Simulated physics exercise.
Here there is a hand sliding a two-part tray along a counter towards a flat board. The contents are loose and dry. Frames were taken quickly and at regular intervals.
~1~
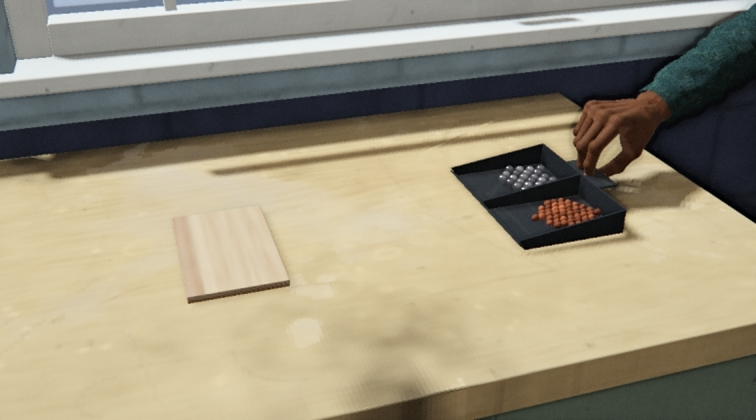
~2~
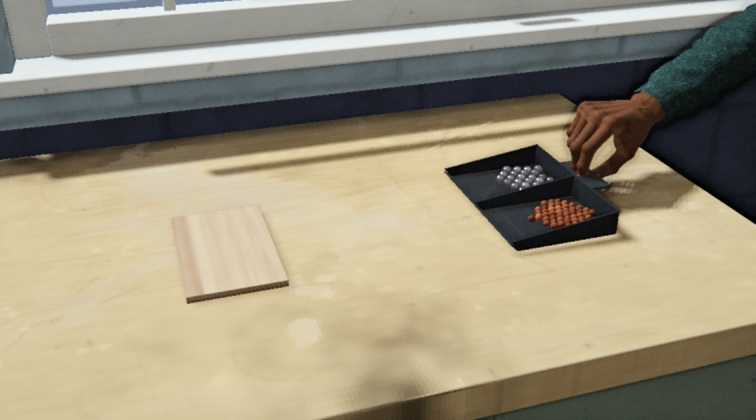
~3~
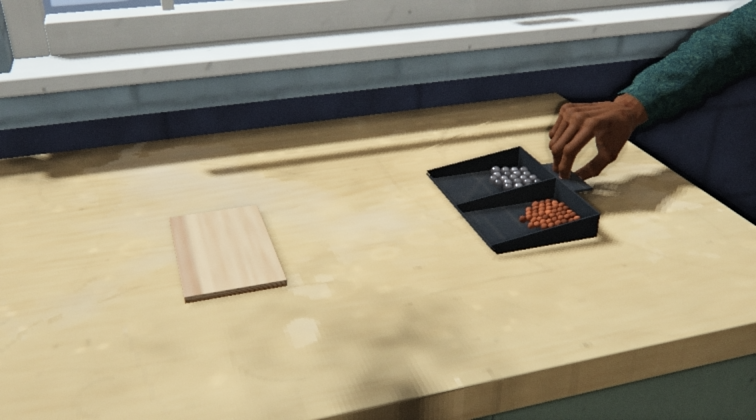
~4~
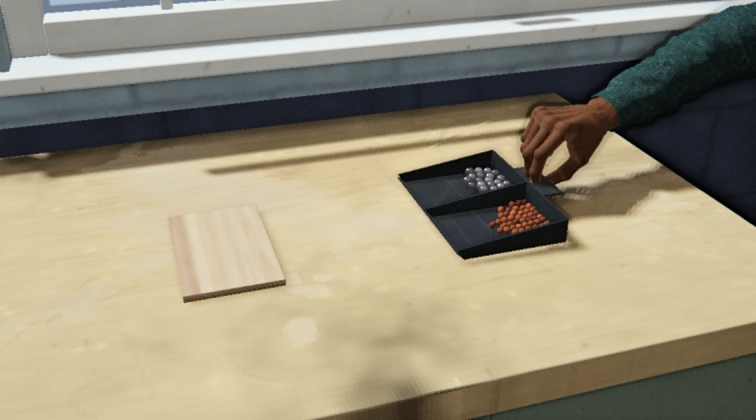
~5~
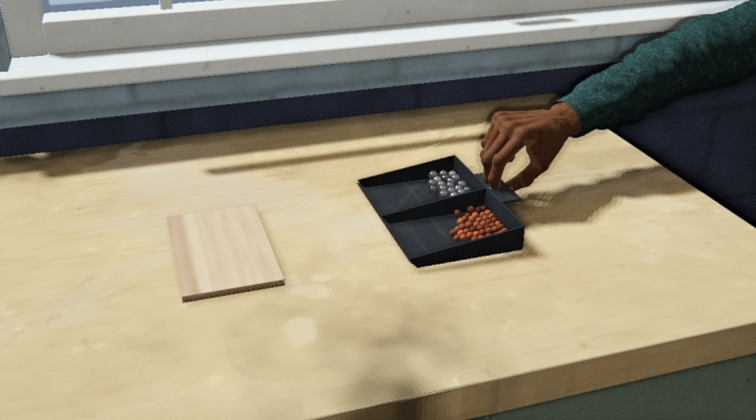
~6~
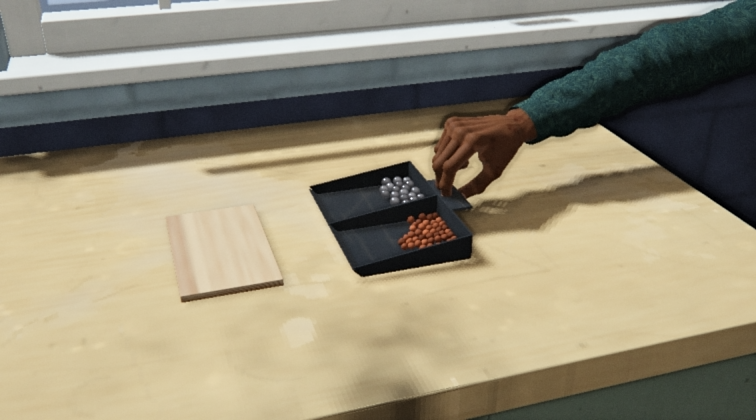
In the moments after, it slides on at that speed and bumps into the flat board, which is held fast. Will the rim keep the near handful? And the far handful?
The near handful spills some over the edge, and the far handful spills some over the edge.
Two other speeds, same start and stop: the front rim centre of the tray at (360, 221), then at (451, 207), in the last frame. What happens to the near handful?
At first it spills some, and after that it stays put inside.
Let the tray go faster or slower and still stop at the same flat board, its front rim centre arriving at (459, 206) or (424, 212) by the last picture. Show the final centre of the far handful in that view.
First try about (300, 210), second try about (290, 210).
Then, 0.04 s after the last picture, tray still sliding, front rim near (296, 231); near handful all inside; far handful all inside.
Then, 0.18 s after the last picture, tray stopped at the flat board; near handful about a quarter out of the tray; far handful about a third out of the tray.
Then, 0.39 s after the last picture, tray stopped at the flat board; near handful about a third out of the tray; far handful about half out of the tray.
By the end, tray stopped at the flat board; near handful about a third out of the tray; far handful about half out of the tray.
